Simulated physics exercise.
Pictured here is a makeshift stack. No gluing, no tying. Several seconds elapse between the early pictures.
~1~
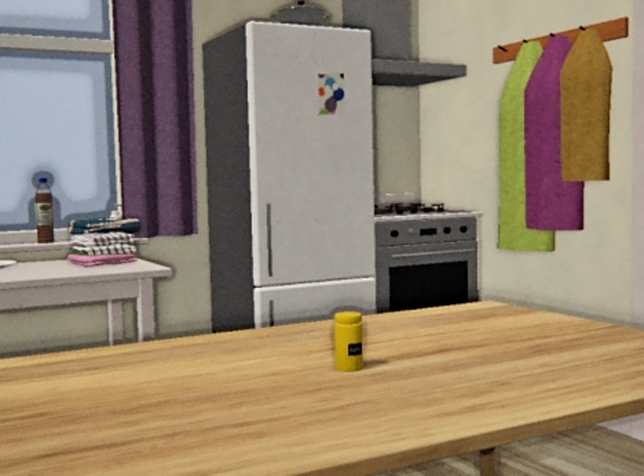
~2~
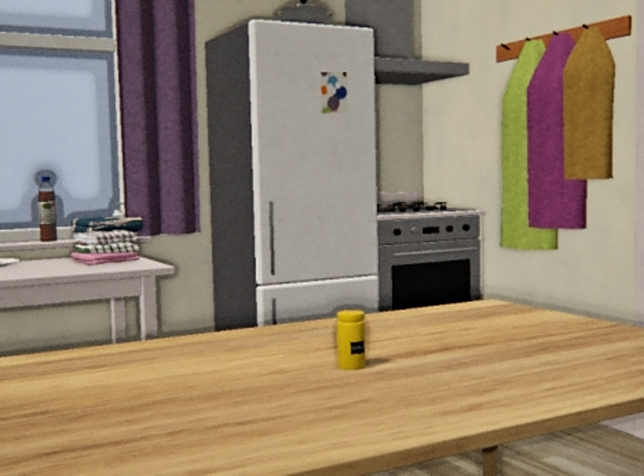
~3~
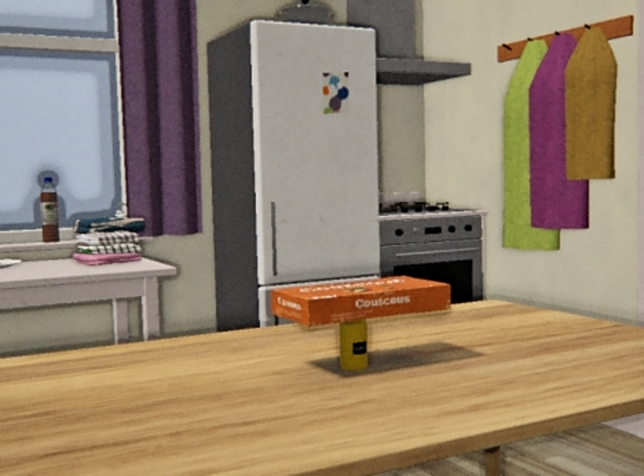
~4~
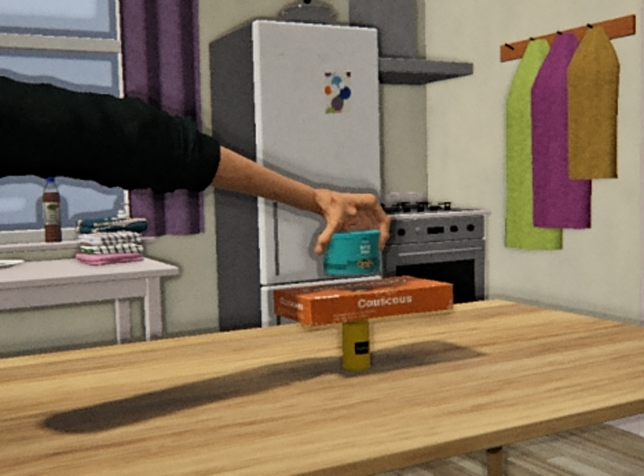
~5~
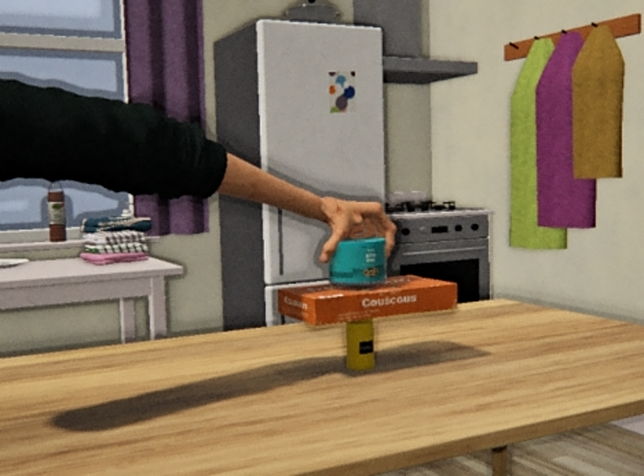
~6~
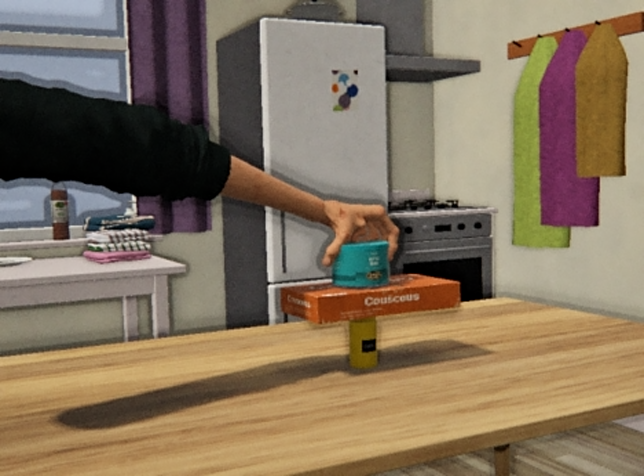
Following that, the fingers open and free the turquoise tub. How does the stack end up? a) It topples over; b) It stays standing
Option b: It stays standing.
Then, 0.50 s later than the last frame, all is still.
Then, 1.30 s later than the last frame, turquoise tub resting near (360, 264).
When it is over, all 3 as before. End places, in pixels of the last picture, turquoise tub near (360, 264). The stack keeps its balance.
